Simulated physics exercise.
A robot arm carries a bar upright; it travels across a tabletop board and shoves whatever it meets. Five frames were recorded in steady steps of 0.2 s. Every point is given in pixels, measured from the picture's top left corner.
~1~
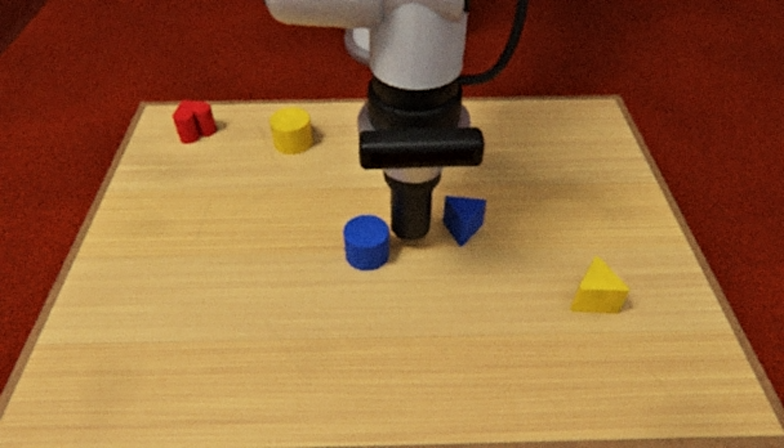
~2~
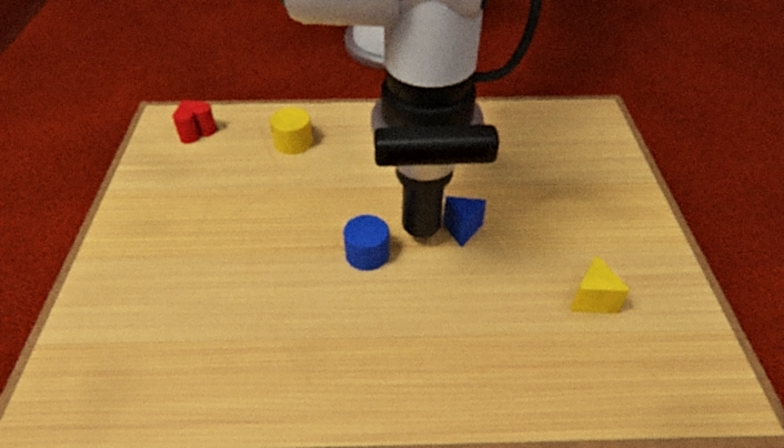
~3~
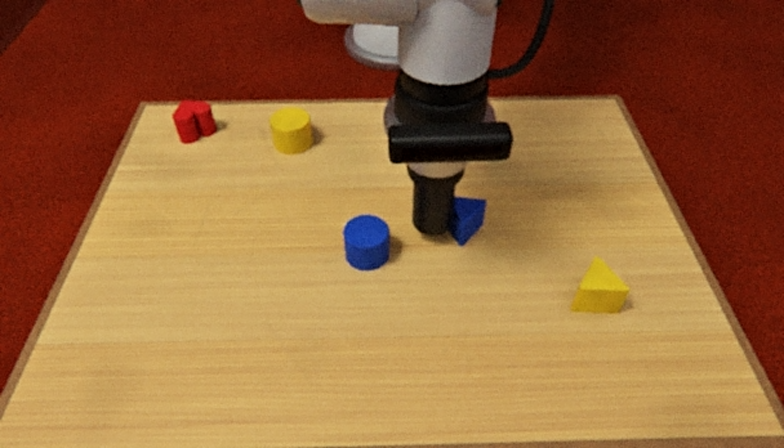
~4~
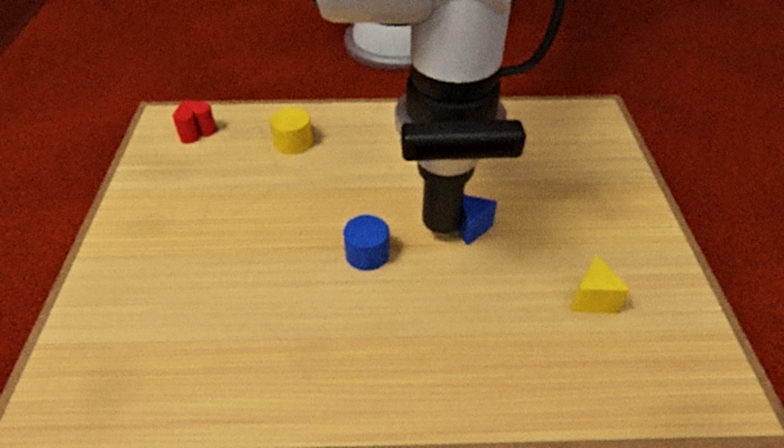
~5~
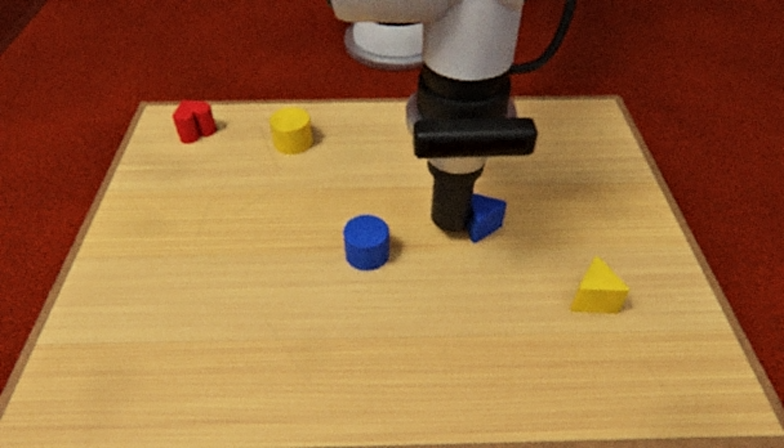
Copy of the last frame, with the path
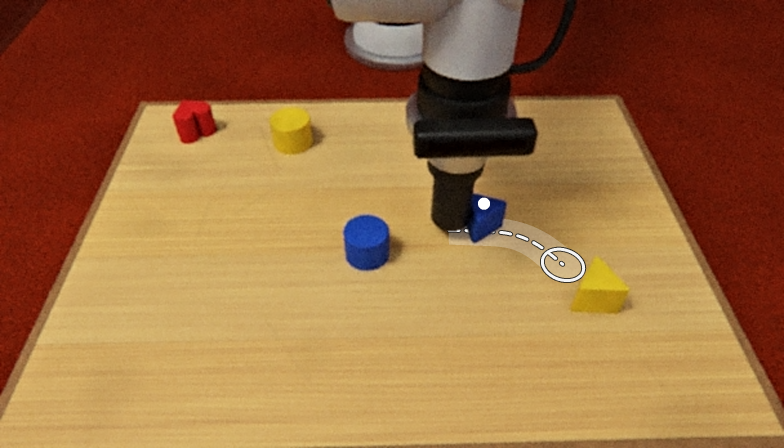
In this clip, a robot arm over a wooden board with red, yellow and blue blocks moves its dark cylindrical tip right to the blue triangle, then nudges it slightly rightward while the other blocks stay still.
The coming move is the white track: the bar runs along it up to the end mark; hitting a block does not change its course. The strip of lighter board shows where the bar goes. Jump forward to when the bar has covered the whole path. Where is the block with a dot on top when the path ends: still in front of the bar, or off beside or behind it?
My answer is that the block with a dot on top has slipped off.
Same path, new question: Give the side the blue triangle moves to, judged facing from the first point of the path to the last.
The shift goes left.
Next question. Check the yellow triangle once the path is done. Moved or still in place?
The block in question stays where it was by the end.
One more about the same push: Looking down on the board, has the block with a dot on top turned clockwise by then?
Final answer: No.
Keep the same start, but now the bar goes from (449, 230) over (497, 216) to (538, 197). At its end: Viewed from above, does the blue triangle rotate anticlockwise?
I'd say no.
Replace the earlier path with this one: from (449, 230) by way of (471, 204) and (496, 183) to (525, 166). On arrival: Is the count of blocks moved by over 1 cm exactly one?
Yes
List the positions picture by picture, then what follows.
The first frame shows lower end of the bar at (410, 226), tops of blocks, blue triangle at (465, 206), yellow triangle at (602, 277).
The second frame shows bar at (421, 224), blocks as before.
The third frame shows bar at (432, 221), blocks as before.
The fourth frame shows bar at (441, 219), blue triangle at (475, 205).
The fifth frame shows bar at (450, 217), blue triangle at (484, 204), yellow triangle at (602, 277).
The drawn path runs from (449, 230) over (489, 232) and (530, 241) to (563, 265); the dot is on the blue triangle.
What follows on the original path. One third of the way, bar at (493, 219); blue triangle at (527, 204).
Two thirds of the way, bar at (534, 228); blue triangle at (566, 208), turned 25° anticlockwise.
At the end, bar at (567, 252); blue triangle at (572, 209), turned 35° anticlockwise; yellow triangle not moved.
